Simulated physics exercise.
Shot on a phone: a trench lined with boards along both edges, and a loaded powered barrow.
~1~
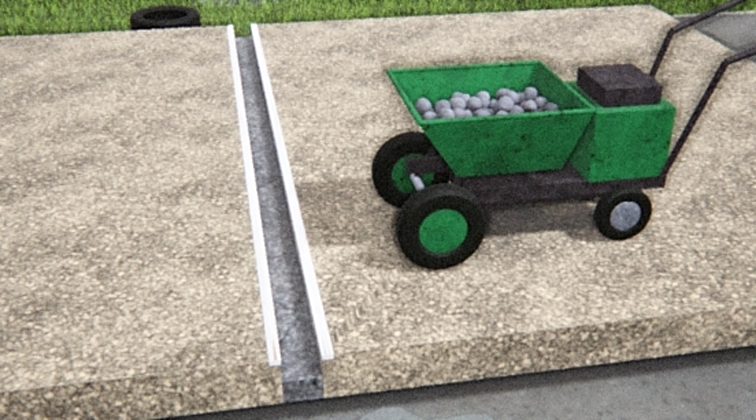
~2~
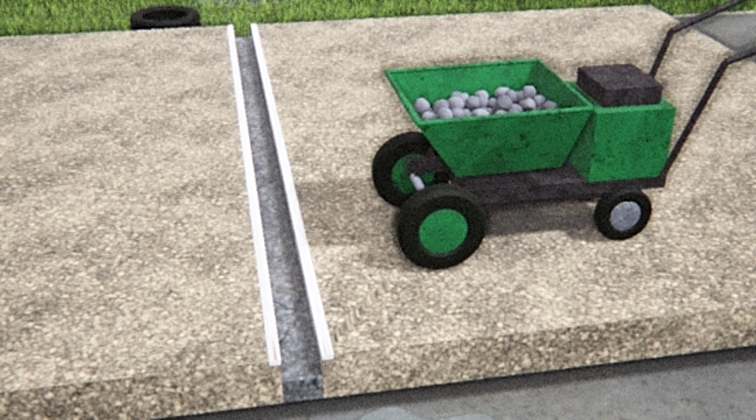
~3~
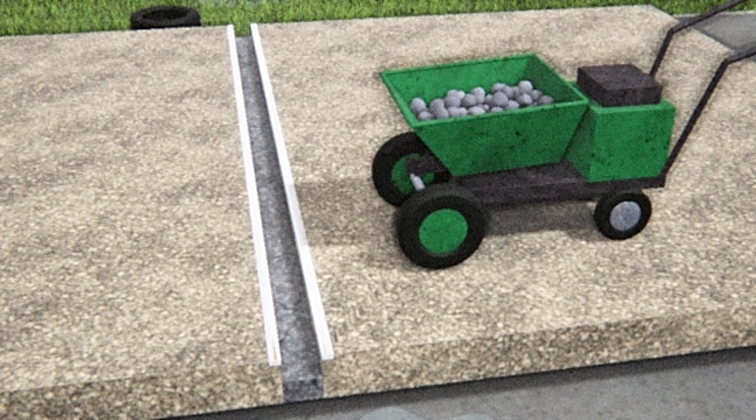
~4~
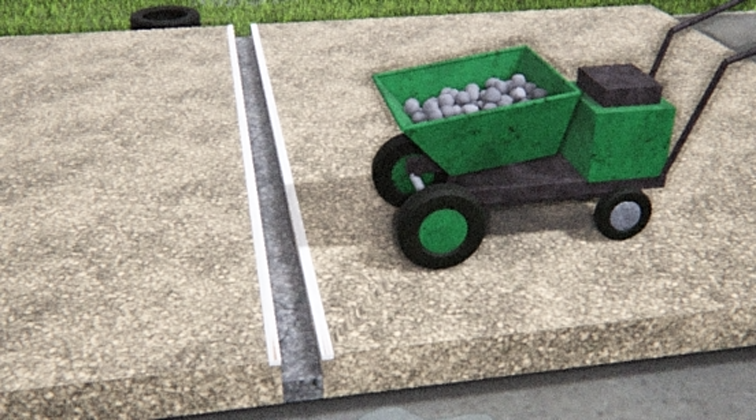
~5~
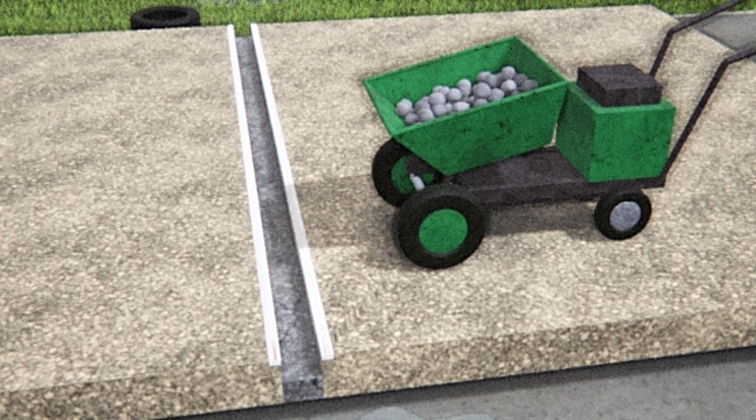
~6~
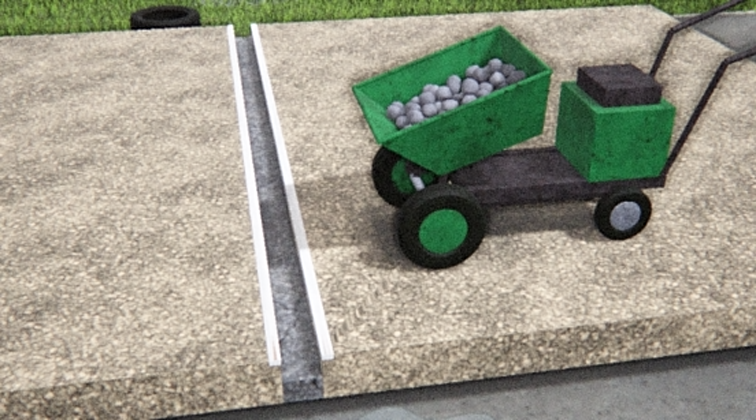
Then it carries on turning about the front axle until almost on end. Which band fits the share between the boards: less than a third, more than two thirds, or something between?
As it goes, the trench's share is one to two thirds.
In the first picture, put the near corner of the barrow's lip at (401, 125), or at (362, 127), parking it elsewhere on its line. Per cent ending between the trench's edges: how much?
You'd get around 50 in a hundred, then 10 in a hundred.
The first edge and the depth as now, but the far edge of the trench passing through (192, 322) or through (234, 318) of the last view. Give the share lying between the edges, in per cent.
I'd put it near 100 in a hundred, then near 90 in a hundred.
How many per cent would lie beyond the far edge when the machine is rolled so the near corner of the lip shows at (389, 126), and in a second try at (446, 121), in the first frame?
That would be roughly 60 in a hundred and then roughly 20 in a hundred.
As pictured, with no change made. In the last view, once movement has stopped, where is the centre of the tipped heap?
Roughly at (273, 245), give or take.
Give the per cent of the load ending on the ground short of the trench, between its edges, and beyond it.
Estimates - short: 10 in a hundred, between: 55 in a hundred, beyond: 35 in a hundred.
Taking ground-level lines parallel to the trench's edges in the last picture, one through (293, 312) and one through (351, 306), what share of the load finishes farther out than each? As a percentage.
Around 60 percent for the first and 100 percent for the second.
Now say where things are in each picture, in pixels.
Lip of the skip (420, 123), level; top of the load (500, 112), round cobbles; first edge of the trench (317, 309); far edge (269, 314), the trench under half as wide as the skip, and about half as deep as wide, in the first picture.
Lip of the skip (418, 124), level; top of the load (499, 111), in the second picture.
Lip of the skip (412, 126), tipped barely; top of the load (510, 109), in the third picture.
Lip of the skip (403, 129), tipped a little; top of the load (504, 104), in the fourth picture.
Lip of the skip (392, 135), tipped a little; top of the load (496, 97), in the fifth picture.
Lip of the skip (380, 142), tipped clearly; top of the load (500, 95); first edge of the trench (317, 309); far edge (269, 314), in the sixth picture.
Just after the last frame, skip tipped steeply; every one in the skip.
A moment on, skip tipped right over; the larger part in the skip; just a few short of the trench; about a tenth in or heaped over the trench; just a few beyond it; just a few falling.
Further on, skip tipped right over; about a tenth in the skip; about a tenth short of the trench; roughly half in or heaped over the trench; roughly a third beyond it.
When it is over, skip tipped right over; about a tenth short of the trench; roughly half in or heaped over the trench; roughly a third beyond it.
